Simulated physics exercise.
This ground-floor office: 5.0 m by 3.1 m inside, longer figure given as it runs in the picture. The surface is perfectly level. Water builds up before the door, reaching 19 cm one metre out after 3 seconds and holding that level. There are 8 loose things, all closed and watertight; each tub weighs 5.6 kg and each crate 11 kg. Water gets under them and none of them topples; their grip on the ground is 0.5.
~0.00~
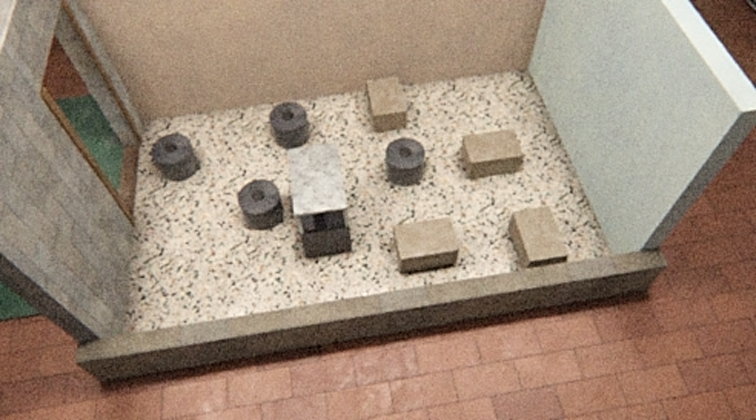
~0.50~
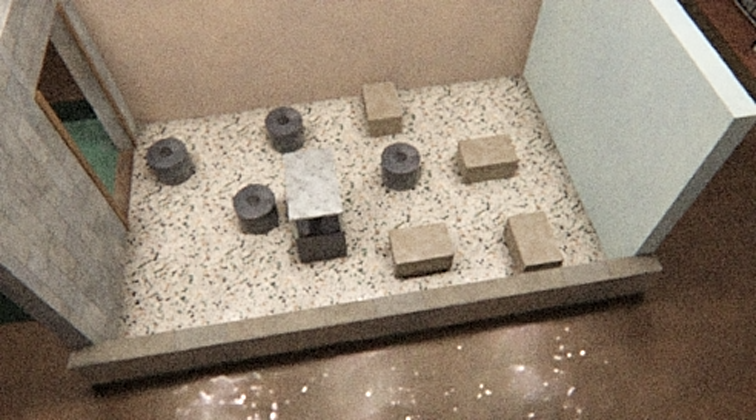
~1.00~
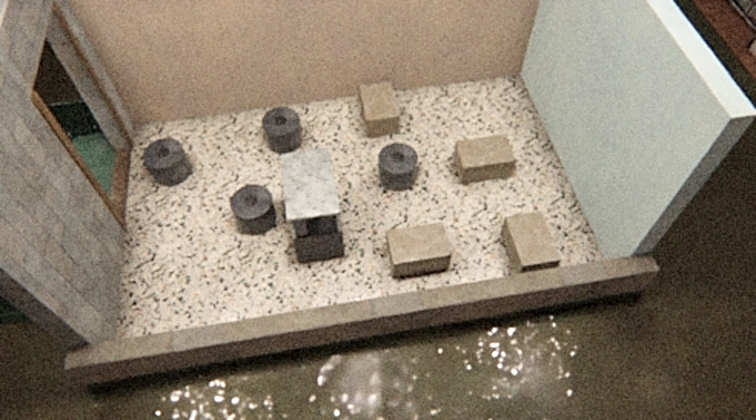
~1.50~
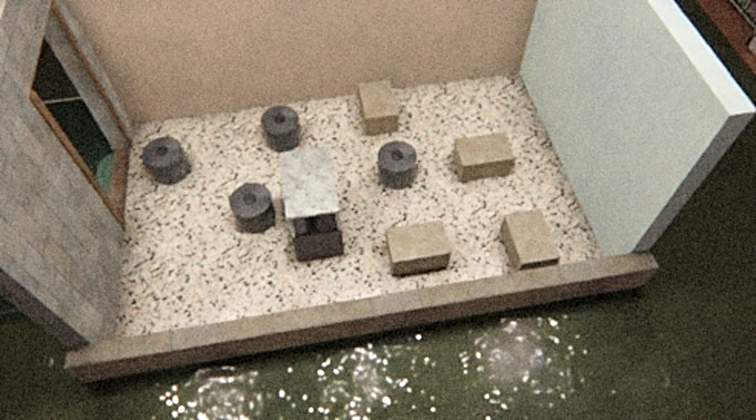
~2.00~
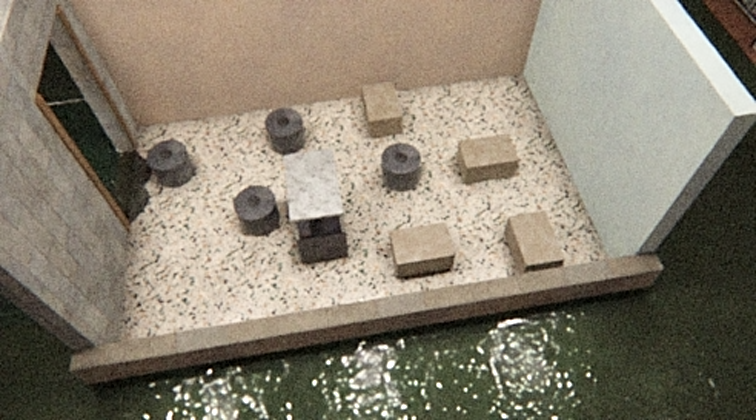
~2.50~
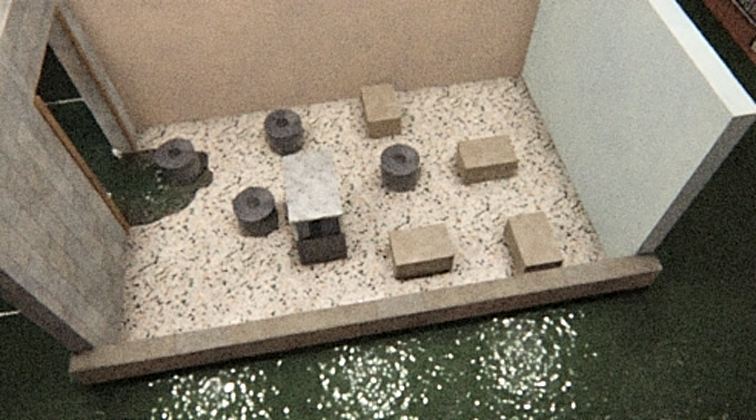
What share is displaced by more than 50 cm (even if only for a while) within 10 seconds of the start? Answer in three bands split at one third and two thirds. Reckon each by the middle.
Two thirds or more.
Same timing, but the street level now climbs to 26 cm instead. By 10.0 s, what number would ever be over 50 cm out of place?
So the tally would be 7.
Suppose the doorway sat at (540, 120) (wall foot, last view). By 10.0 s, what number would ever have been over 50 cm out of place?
In that case 5 of them.
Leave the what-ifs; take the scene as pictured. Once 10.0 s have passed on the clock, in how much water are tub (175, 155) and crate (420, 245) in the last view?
Roughly 7 and 4 cm.
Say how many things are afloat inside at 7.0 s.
At that moment 4.
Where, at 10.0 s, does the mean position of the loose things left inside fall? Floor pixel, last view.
Around (459, 228).
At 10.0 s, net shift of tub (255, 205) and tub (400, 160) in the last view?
In turn: 120 cm, 150 cm.
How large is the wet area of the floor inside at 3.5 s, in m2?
About 3.5 m2.
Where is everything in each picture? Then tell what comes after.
A tub at (171, 148) rests on the ground; a tub at (259, 196), on the bottom; 0.0 m2 under water; 0 of 8 have shifted, in the first picture.
A tub at (166, 152) rests on the ground; a tub at (254, 201), on the bottom; water covers 0.0 m2; 0 of 8 have shifted, in the second picture.
A tub at (163, 153), on the bottom; a tub at (251, 201) rests on the ground; water covers 0.0 m2; 0 of 8 have shifted, in the third picture.
A tub at (162, 151) rests on the ground; a tub at (250, 199) rests on the ground; water covers 0.0 m2; 0 of 8 have shifted, in the fourth picture.
A tub at (166, 154) rests on the ground; a tub at (254, 202), on the bottom; 0.1 m2 under water; 0 of 8 have shifted, in the fifth picture.
A tub at (175, 153), on the bottom, 11 cm from its start; a tub at (253, 203) rests on the ground; 0.5 m2 under water; 1 of 8 have shifted, in the sixth picture.
After 3.5 s 1 of 8 are over 50 cm from their spots; 0 afloat.
After 4.5 s 1 of 8 are over 50 cm from their spots; 2 afloat.
After 7.0 s 5 of 8 are over 50 cm from their spots; 4 afloat.
After 10.0 s 6 of 8 are over 50 cm from their spots, and 6 have been at some point; 7 afloat.
